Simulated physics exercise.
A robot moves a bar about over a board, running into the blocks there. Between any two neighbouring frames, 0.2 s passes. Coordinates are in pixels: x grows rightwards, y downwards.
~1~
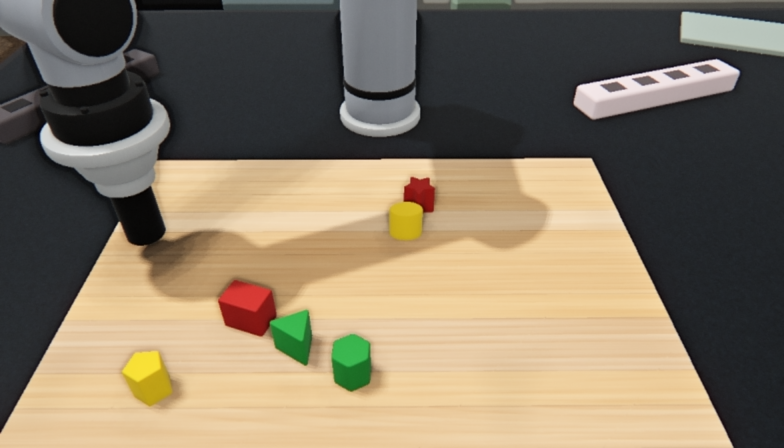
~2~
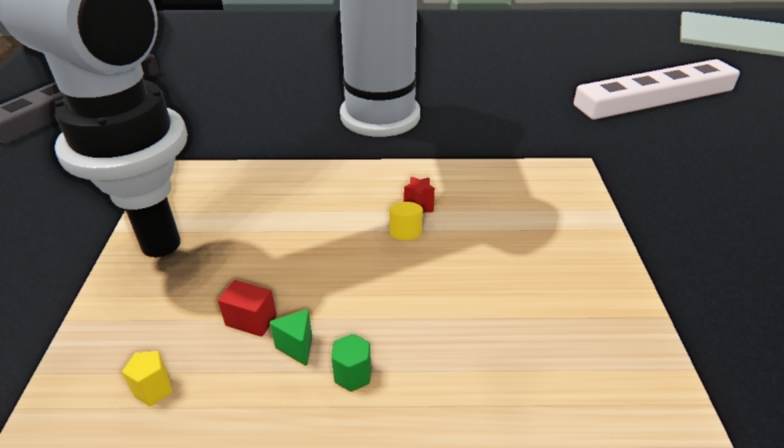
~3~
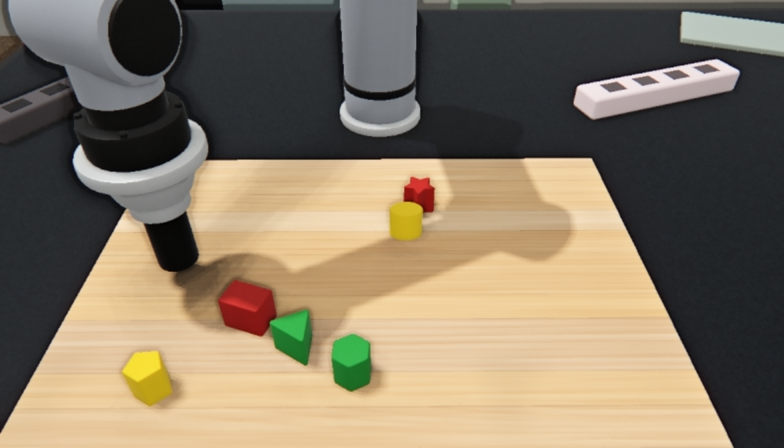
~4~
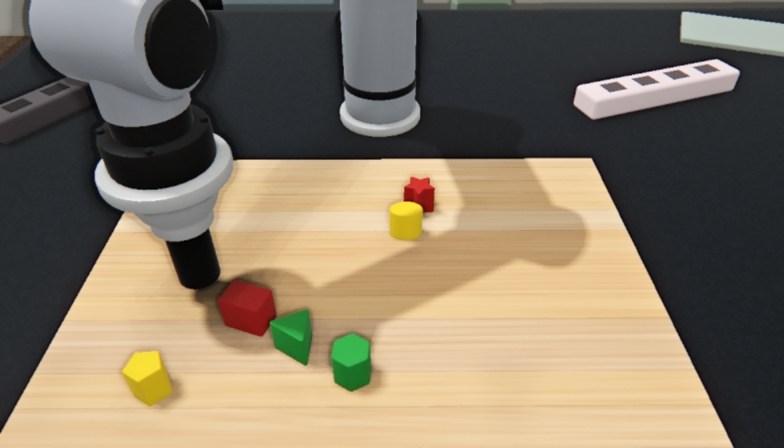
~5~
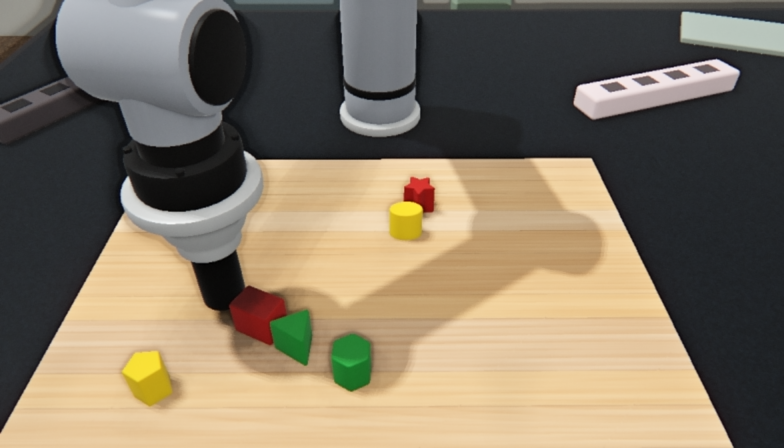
A robot arm slid its black bar down and to the right across a wooden board scattered with colorful blocks, then nudged the red block slightly toward the green triangle beside it.
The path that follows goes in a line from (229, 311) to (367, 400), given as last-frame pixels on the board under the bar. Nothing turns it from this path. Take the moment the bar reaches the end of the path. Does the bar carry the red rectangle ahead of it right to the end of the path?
Yes, I think so.
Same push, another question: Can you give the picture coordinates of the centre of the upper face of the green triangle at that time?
Final place: (432, 437).
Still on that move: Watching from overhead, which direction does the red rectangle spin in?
Viewed from above: Clockwise.
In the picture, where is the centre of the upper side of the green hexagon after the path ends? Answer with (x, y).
It will end up at (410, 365).
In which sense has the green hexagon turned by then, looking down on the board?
Spin direction: Counter-clockwise.
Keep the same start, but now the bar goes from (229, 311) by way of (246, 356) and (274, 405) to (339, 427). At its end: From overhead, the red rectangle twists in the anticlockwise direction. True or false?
True.
What follows on the original path. One third of the way, bar (269, 323); red rectangle (302, 333); green triangle (332, 349), turned 25° anticlockwise; green hexagon (372, 357), turned 25° anticlockwise.
Two thirds of the way, bar (317, 353); red rectangle (351, 369), turned 20° clockwise; green triangle (379, 393), turned 15° anticlockwise; green hexagon (404, 364), turned 100° anticlockwise.
At the end, bar (366, 385); red rectangle (401, 408), turned 20° clockwise; green triangle (432, 437), turned 15° anticlockwise; green hexagon (410, 365), turned 115° anticlockwise.
